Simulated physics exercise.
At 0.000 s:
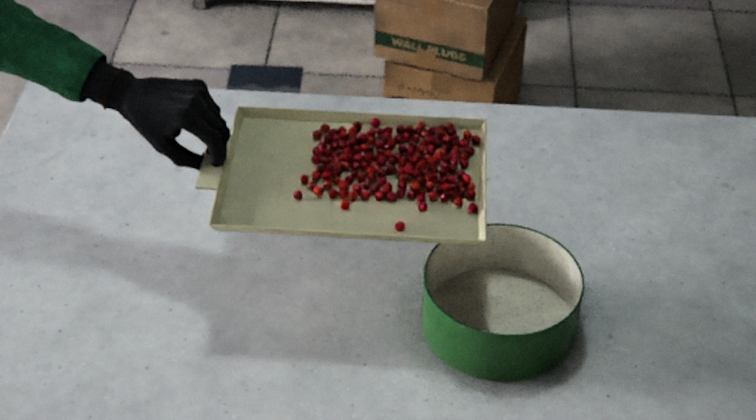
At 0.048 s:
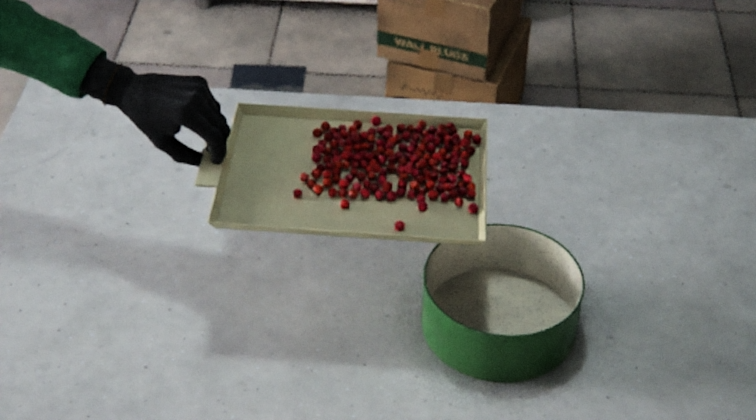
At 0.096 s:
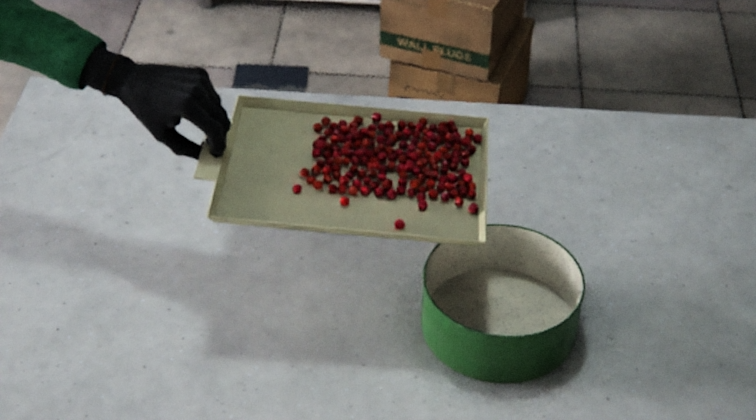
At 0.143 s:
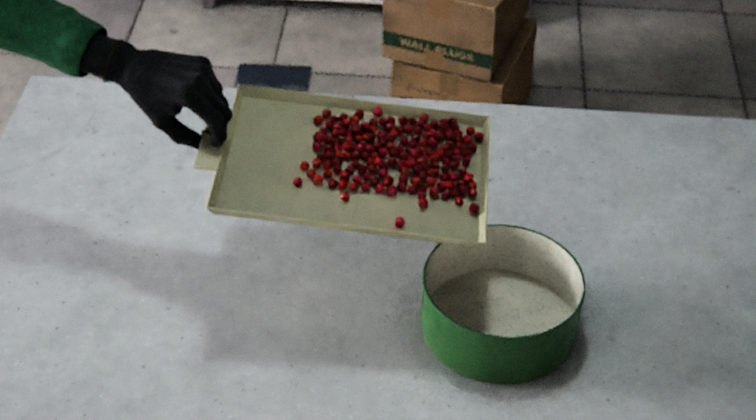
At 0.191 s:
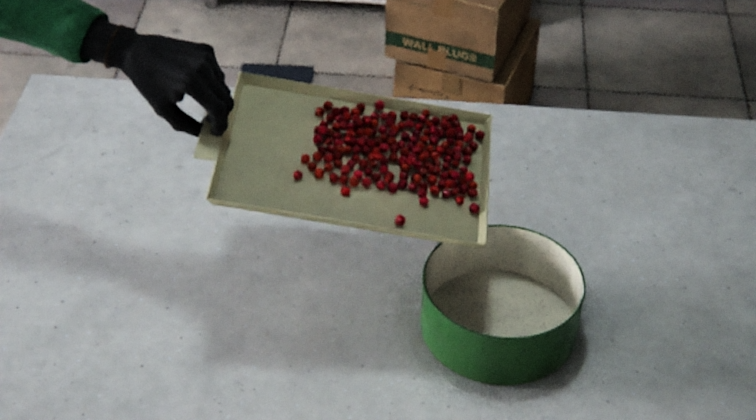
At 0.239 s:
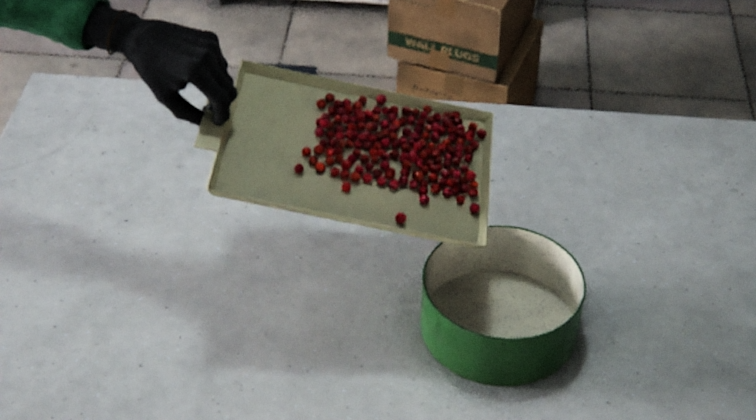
On a pale grey table, a black-gloved hand held a shallow tray of small red pieces beside a green pot and gradually raised its left end, while the pieces stayed bunched toward the right.
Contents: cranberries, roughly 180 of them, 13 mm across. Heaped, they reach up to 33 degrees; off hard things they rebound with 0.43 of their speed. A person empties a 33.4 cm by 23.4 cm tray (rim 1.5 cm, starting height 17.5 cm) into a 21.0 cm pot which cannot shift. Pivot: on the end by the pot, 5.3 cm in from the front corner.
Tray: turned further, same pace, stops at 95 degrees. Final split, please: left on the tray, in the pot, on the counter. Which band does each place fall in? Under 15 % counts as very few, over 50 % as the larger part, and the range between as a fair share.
Tray: Very few. Pot: The larger part. Counter: Very few.
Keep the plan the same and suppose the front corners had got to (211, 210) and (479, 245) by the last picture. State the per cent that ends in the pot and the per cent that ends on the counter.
Pot 60, counter 40.
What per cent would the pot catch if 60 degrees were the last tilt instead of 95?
Around 70 %, I reckon.
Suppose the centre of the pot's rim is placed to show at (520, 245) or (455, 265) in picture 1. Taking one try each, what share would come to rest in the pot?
Spot one: Some 65 per cent; spot two: Some 75 per cent.
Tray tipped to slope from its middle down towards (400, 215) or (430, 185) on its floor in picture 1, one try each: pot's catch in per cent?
Roughly 90 % for the first direction, roughly 55 % for the second.
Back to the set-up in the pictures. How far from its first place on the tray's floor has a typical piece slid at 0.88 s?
Displacement on the tray: About 8 cm.
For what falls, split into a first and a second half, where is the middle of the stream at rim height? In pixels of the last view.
Roughly (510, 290) to start, and after that (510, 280).
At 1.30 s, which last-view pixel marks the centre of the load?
Approximately (508, 267) in the final picture.
Then, at 0.88 s, tilt 51 degrees; the tray holds 95 %, the pot 0 %.
After 1.30 s, tilt 77 degrees; the tray holds 35 %, the pot 45 %.
After 1.81 s, tilt 95 degrees; the tray holds 0 %, the pot 95 %.
In the end, at 2.2 s, tray 0 %, pot 95 %, counter 5 %.
